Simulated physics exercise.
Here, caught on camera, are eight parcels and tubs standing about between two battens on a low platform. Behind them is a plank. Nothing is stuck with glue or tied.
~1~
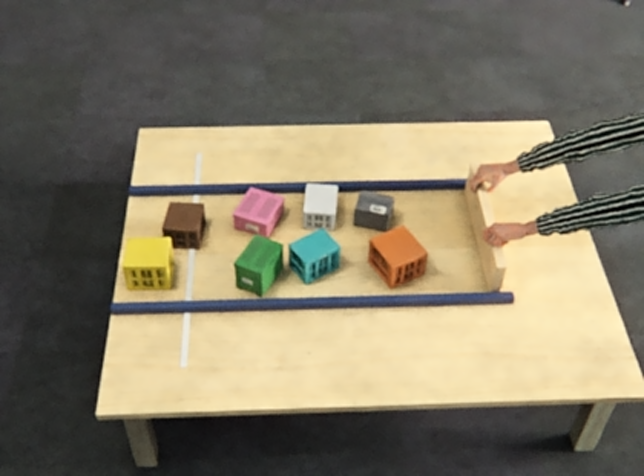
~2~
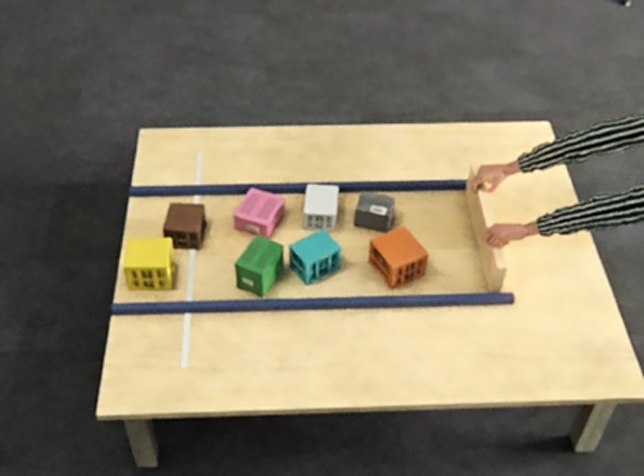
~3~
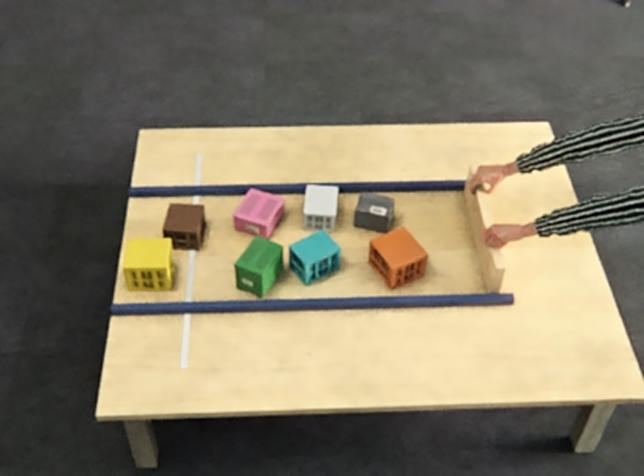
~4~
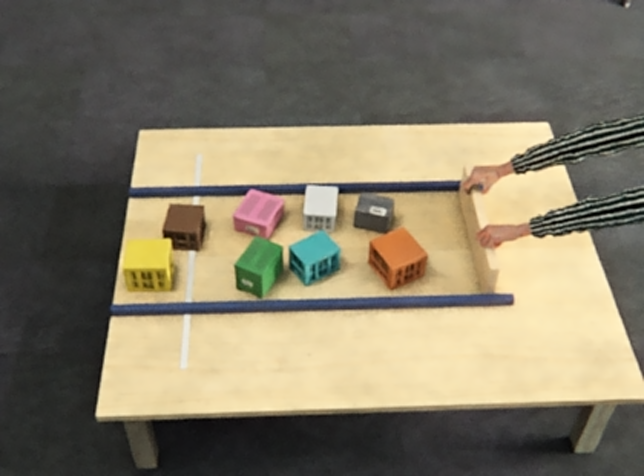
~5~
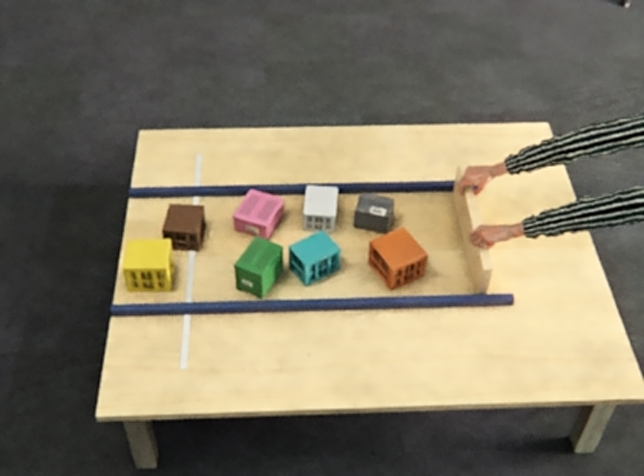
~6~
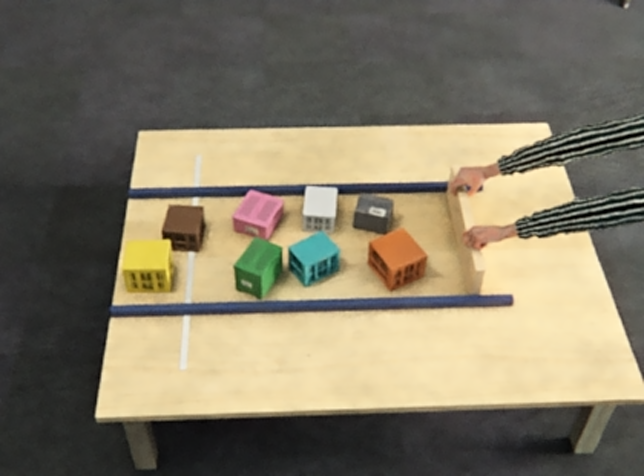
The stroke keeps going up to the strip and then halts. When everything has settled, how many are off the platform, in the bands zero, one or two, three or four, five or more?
In the end, the drop-off count sits at three or a four.
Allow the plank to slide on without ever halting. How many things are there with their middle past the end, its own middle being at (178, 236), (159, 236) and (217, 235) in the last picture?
First 4, then 5, finally 2.
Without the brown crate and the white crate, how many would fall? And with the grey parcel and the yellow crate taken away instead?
The count is 1 in the first case and 1 in the second.
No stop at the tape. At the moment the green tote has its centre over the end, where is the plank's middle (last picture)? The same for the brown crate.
First it's close to (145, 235), next close to (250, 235).
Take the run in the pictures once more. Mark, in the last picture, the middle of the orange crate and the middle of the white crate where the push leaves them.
Close to (169, 257); the other close to (143, 211).
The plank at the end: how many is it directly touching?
The number is 3.
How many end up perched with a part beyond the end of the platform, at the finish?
Result: 1.
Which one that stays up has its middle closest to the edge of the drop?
Foremost is the turquoise crate.
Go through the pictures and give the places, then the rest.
Yellow crate (149, 264); brown crate (185, 226); pink tote (259, 213); plank (484, 226); tape (192, 248), in the first frame.
Brown crate (185, 226); white crate (321, 208), in the second frame.
Pink tote (259, 214); orange crate (397, 258), in the third frame.
Yellow crate (149, 265); green tote (260, 268), in the fourth frame.
Brown crate (185, 227); plank (472, 228), in the fifth frame.
Yellow crate (149, 266); brown crate (184, 228); pink tote (259, 216); plank (465, 229); tape (192, 250), in the sixth frame.
A little later, none off yet; yellow crate at rest near (149, 266); brown crate at rest near (184, 228); pink tote at rest near (259, 216).
Next, none off yet; yellow crate at rest near (149, 266); brown crate at rest near (184, 228); pink tote shifted about its own width near (225, 215).
Later still, none off yet; yellow crate shifted a little near (136, 268); brown crate shifted well along near (120, 231); pink tote shifted well along near (159, 218).
When it is over, the number that fall off is three or four; down, pink tote, brown crate and yellow crate.
